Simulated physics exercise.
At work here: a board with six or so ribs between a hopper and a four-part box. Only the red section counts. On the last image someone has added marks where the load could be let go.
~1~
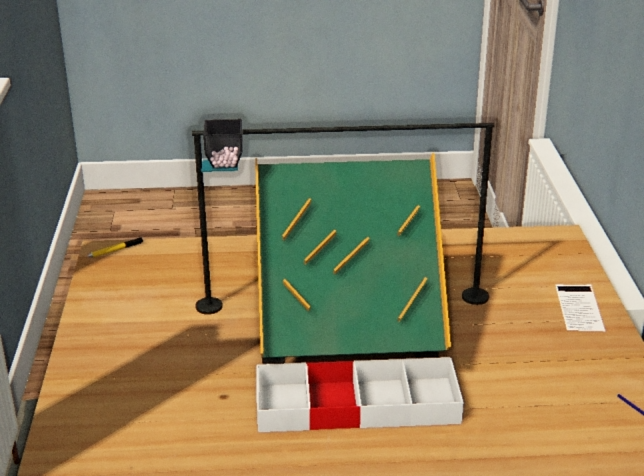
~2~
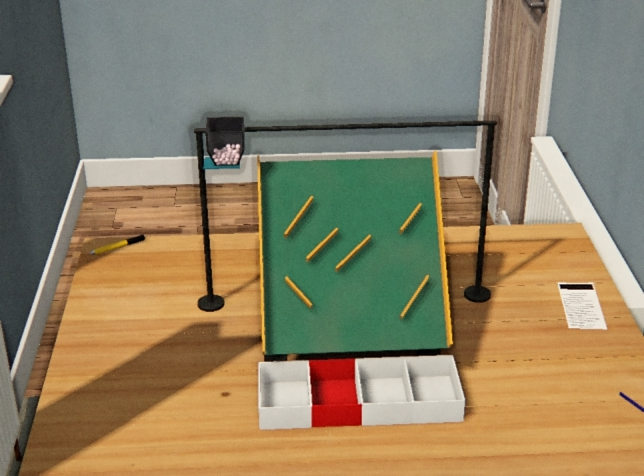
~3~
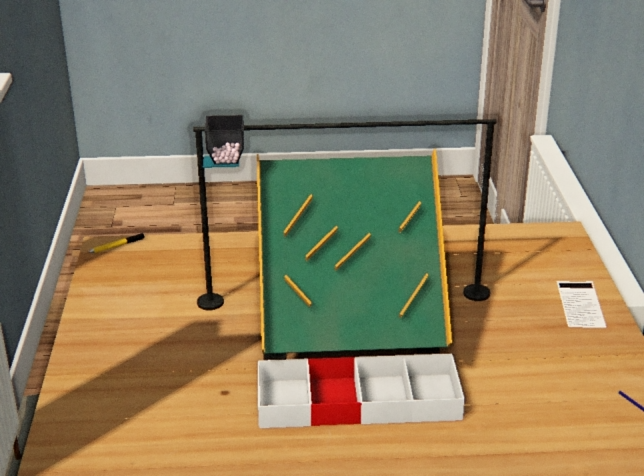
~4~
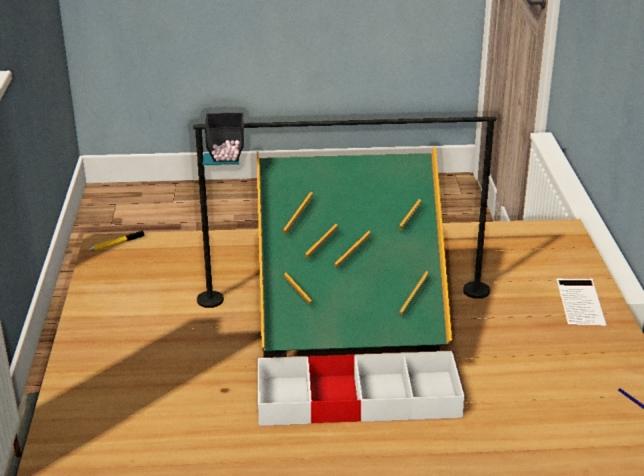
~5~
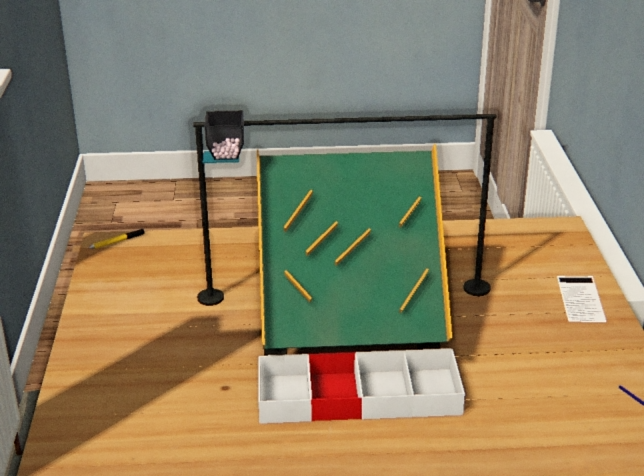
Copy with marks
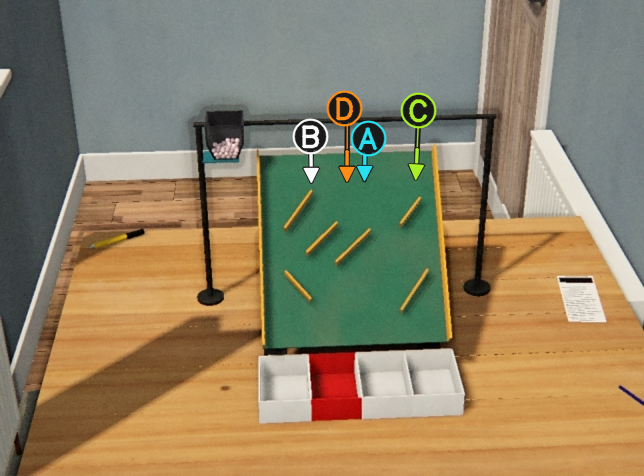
On a wooden table, a hopper of pale beads stays still above a ribbed green board.
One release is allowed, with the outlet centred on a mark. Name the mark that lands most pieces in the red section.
Mark D does it best.
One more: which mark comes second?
The answer is A.
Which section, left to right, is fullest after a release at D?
It is the second one.
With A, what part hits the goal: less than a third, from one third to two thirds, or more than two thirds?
Mark A gives from one third to two thirds.
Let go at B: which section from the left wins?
The first from the left.
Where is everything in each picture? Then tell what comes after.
The first picture shows hopper near (224, 156), sugar pearls, door shut.
The second picture shows ribs (285, 234) to (312, 196), (401, 230) to (421, 204).
The third picture shows ribs (307, 257) to (337, 227), (336, 266) to (370, 234).
The fourth picture shows ribs (285, 273) to (311, 301), (401, 312) to (428, 272).
The fifth picture shows red section near (336, 408), number 2 of 4 from the left.
On the marked copy, mark A meets the board at (364, 175); mark B meets the board at (311, 177); mark C meets the board at (416, 174); mark D meets the board at (346, 176).
With A, close to a third in the red section, close to half in other sections, a small share outside the box.
With B, close to a quarter in the red section, close to two thirds in other sections, a small share outside the box.
With C, close to a quarter in the red section, close to half in other sections, close to a quarter outside the box.
With D, the bulk in the red section, a small share in other sections, a small share outside the box.
